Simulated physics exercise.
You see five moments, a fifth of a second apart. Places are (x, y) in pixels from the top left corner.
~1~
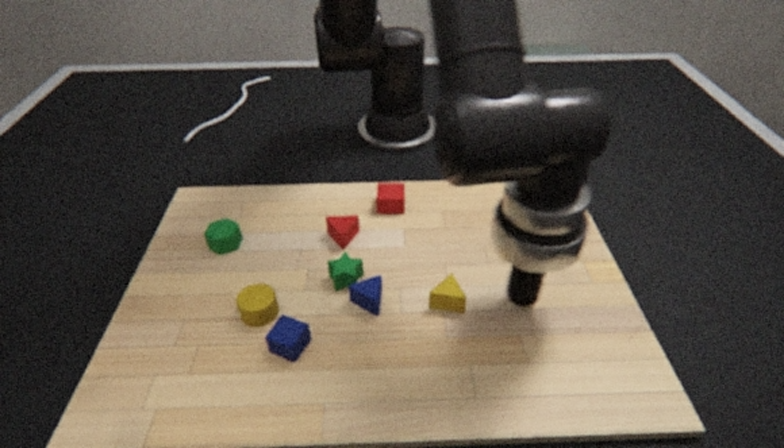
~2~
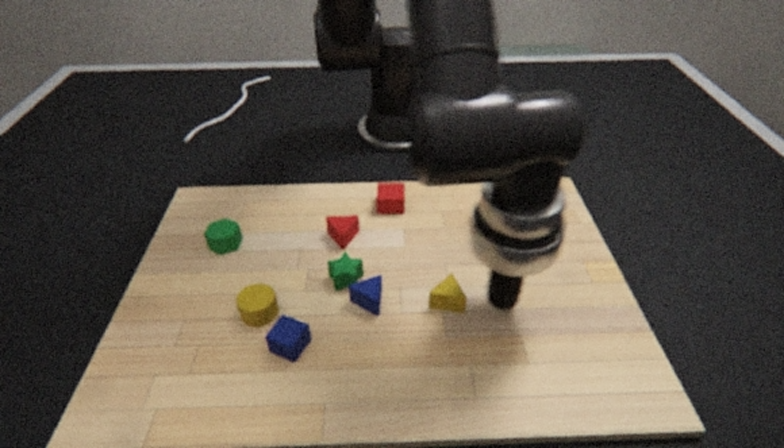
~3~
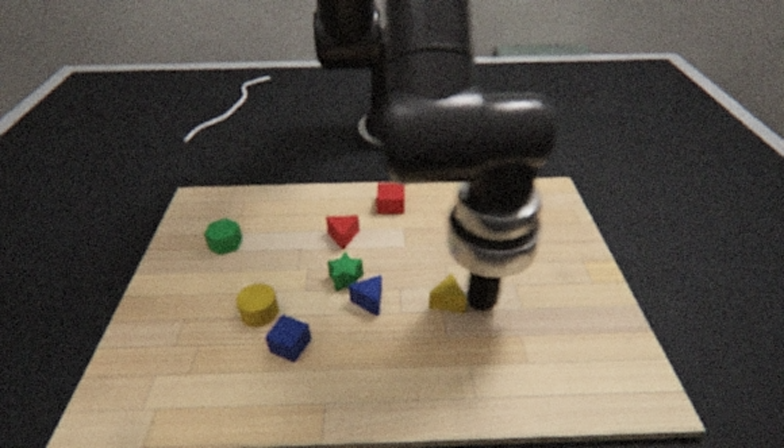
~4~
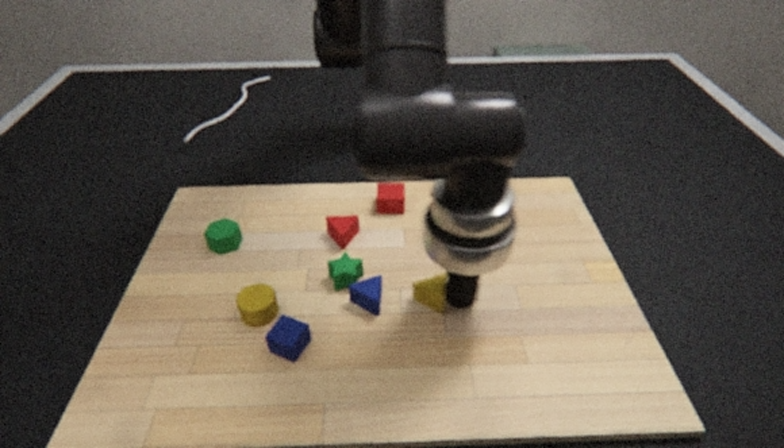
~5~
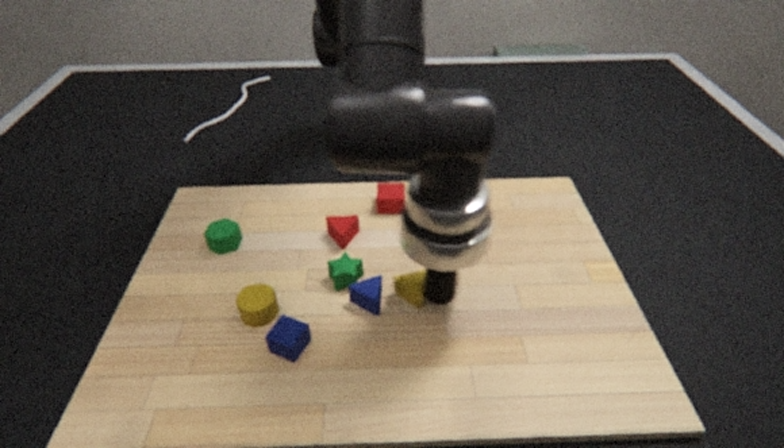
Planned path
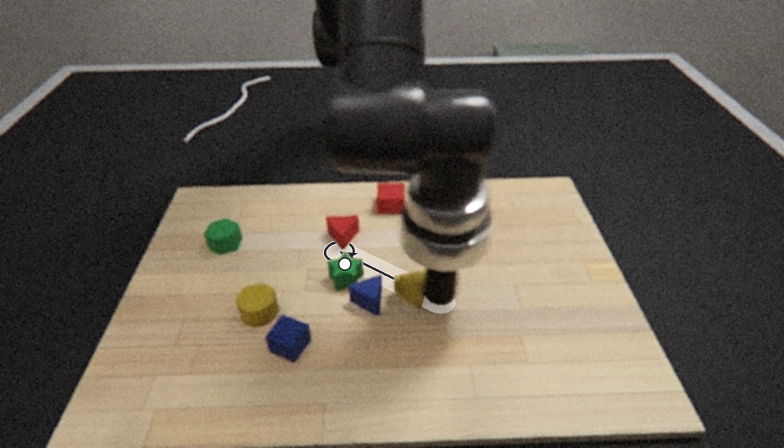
On a wooden board scattered with small colored blocks, a black robot arm moved its stick left until it met the yellow triangle, then pushed that piece a short way toward the blue triangle.
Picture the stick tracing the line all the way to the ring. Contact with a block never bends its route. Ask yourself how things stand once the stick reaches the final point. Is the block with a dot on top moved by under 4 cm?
Short answer: No.
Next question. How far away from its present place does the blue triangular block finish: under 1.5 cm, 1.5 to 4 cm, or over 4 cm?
Its displacement is below 1.5 cm.
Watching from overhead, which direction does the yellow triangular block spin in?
From above, it looks like the yellow triangular block goes counterclockwise.
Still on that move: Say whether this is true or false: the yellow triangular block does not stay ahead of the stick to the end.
True
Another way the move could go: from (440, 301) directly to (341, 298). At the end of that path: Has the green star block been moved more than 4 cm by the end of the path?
No, it doesn't check out.
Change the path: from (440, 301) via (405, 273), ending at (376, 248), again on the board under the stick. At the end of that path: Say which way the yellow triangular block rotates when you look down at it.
Counterclockwise from above.
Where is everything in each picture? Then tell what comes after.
The first frame shows stick tip (522, 295); block tops, red triangular block (342, 222); green star block (345, 264); blue triangular block (369, 286); yellow triangular block (449, 287).
The second frame shows stick (502, 298); blocks unchanged.
The third frame shows stick (482, 299); blocks unchanged.
The fourth frame shows stick (461, 297); yellow triangular block (434, 284).
The fifth frame shows stick (440, 294); red triangular block (342, 222); green star block (345, 264); blue triangular block (369, 286); yellow triangular block (414, 280).
Path on the board, in a line from (440, 301) to (339, 252); the dot is on the green star block.
On the path given first. One third of the way, stick (403, 276); yellow triangular block (377, 264), turned 15° anticlockwise.
Two thirds of the way, stick (369, 259); green star block (312, 261), turned 20° anticlockwise; yellow triangular block (342, 254), turned 40° anticlockwise.
At the end, stick (339, 244); red triangular block (340, 217), turned 30° clockwise; green star block (299, 263), turned 25° anticlockwise; blue triangular block in place; yellow triangular block (325, 252), turned 70° anticlockwise.
